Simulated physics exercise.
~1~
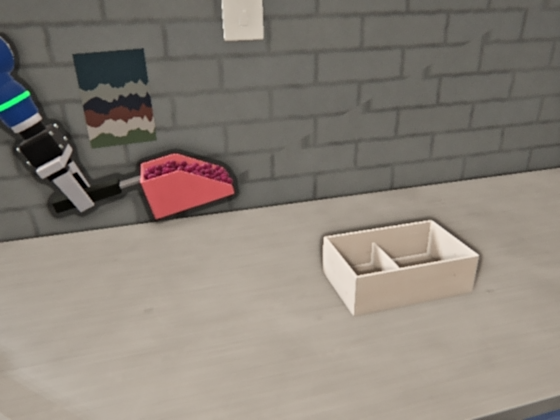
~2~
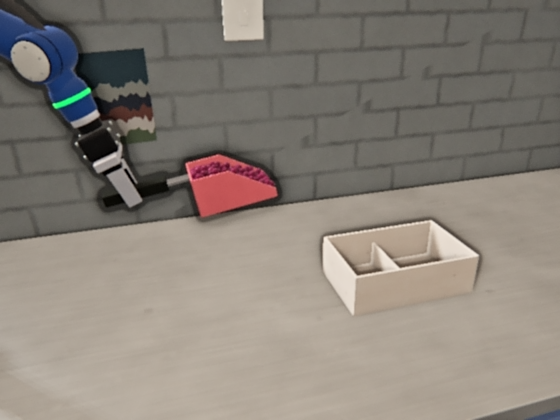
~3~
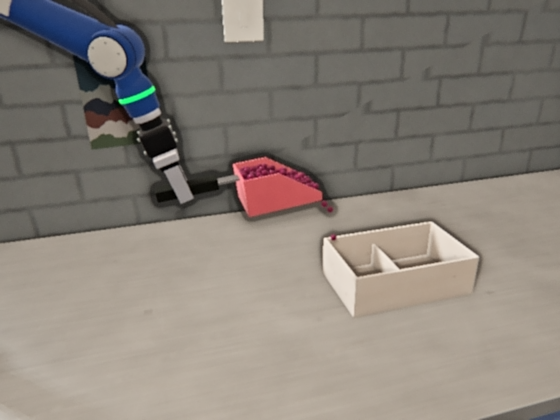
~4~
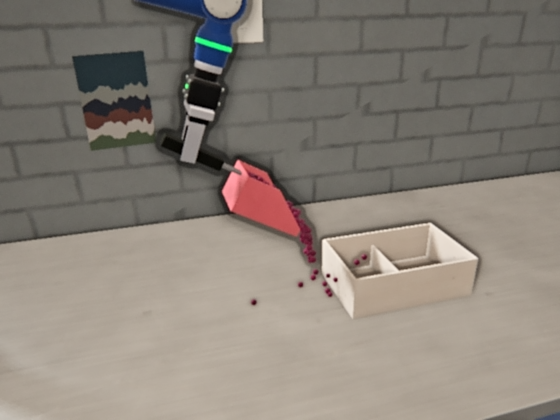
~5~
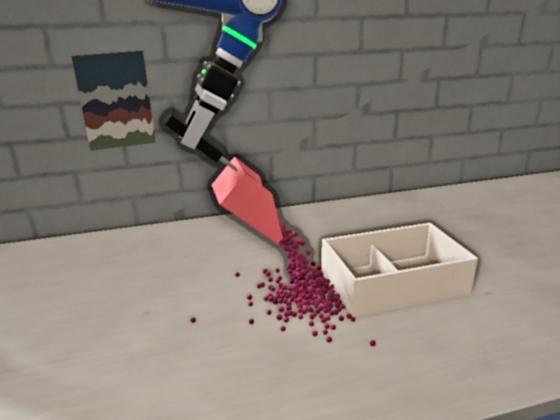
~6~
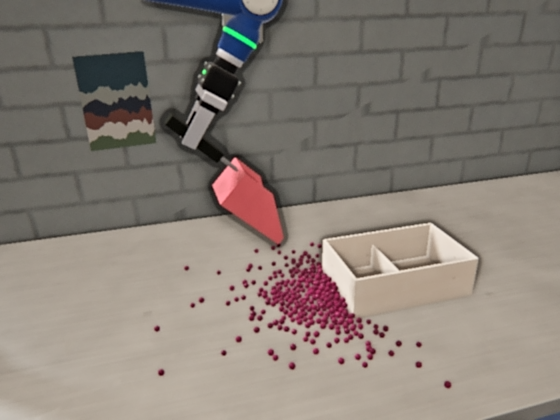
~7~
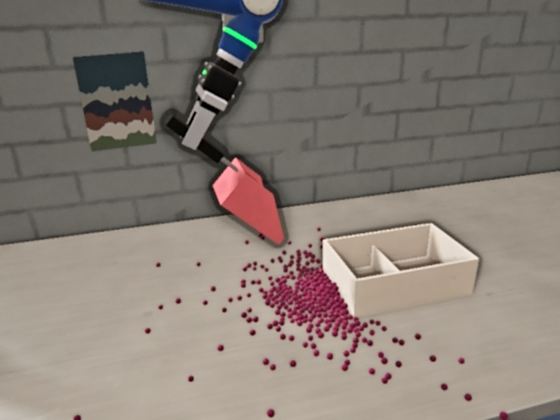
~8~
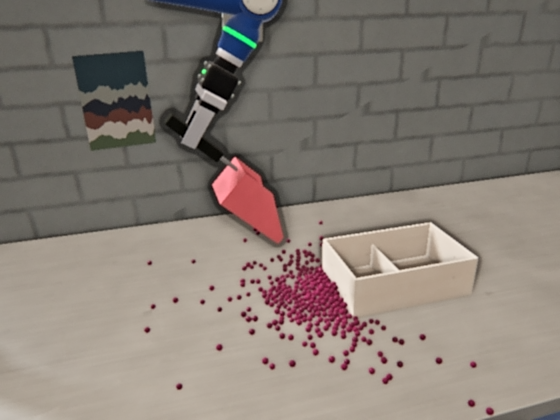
Robot arm carrying a red scoop of plastic beads rightward and tipping it, spilling nearly all onto the table beside a divided box.
